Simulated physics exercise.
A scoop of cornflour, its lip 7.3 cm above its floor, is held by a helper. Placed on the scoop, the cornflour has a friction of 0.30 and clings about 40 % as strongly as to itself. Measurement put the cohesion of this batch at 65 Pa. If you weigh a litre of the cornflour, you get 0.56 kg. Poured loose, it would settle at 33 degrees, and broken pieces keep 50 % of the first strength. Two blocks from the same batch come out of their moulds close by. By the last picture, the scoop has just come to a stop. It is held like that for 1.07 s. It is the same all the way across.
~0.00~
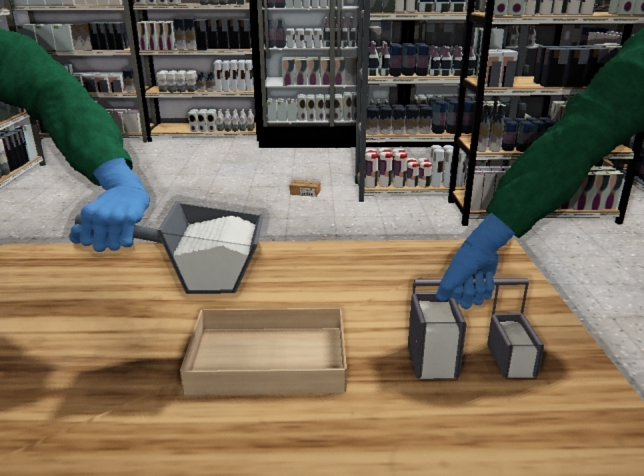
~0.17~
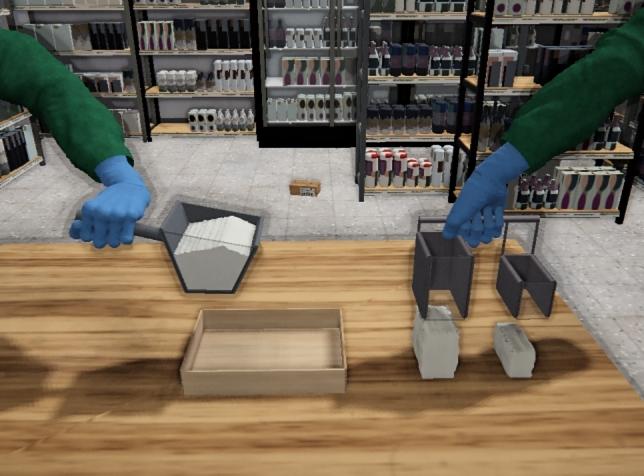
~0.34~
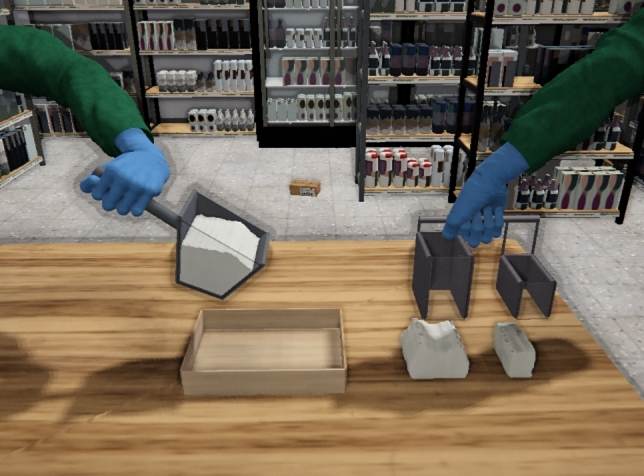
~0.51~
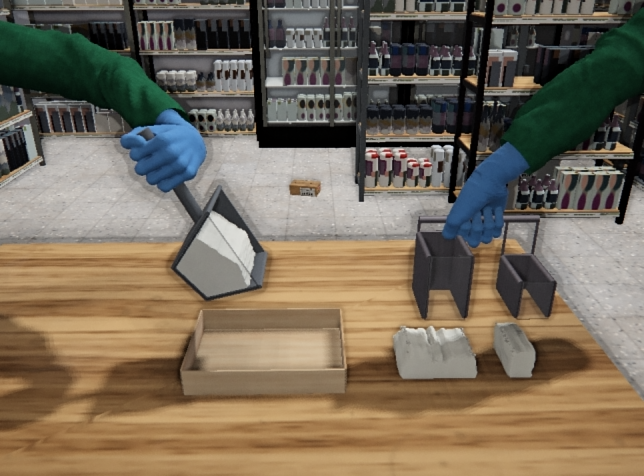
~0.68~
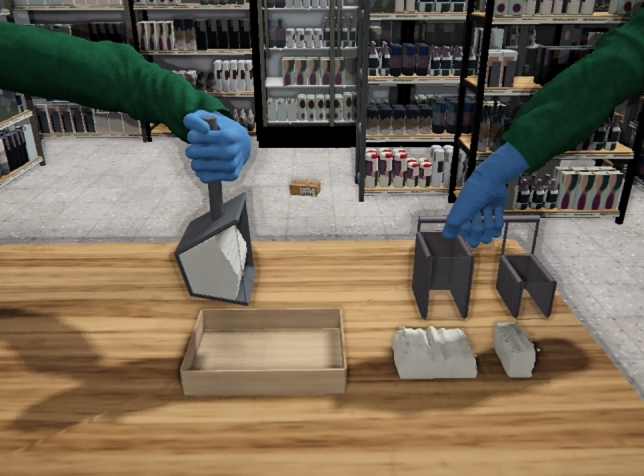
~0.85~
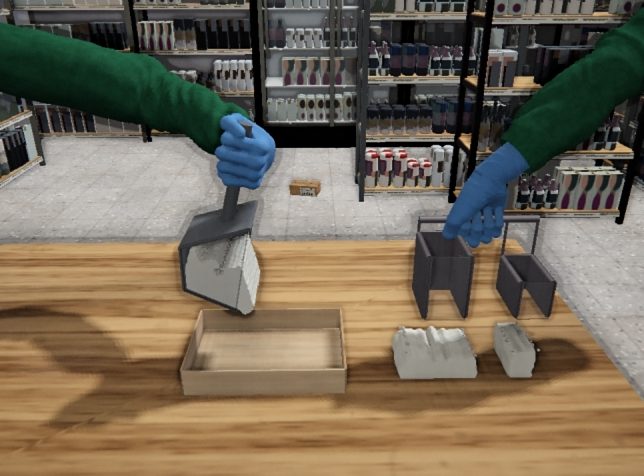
A gloved hand on the left steadily tipped a scoop of white powder until it pointed downward, after the other hand uncovered two pale blocks; the taller one slumped and crumbled while the smaller stayed standing.
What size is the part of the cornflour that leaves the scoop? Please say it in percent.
100 %.
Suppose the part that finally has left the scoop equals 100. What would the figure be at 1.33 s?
Roughly 100 per cent.
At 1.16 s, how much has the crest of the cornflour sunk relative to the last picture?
Around 5.5 centimetres, give or take.
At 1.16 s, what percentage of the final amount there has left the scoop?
That figure sits at some 60 percent.
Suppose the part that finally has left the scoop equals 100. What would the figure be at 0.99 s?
The value is close to 40 %.
After 0.99 s, the scoop is at 91 degrees and 42 % has left it.
After 1.16 s, the scoop is at 91 degrees and 64 % has left it.
After 1.33 s, the scoop is at 91 degrees and 98 % has left it.
After 1.49 s, the scoop is at 91 degrees and 100 % has left it.
After 1.60 s, at the end, the scoop is at 91 degrees and 100 % has left it.
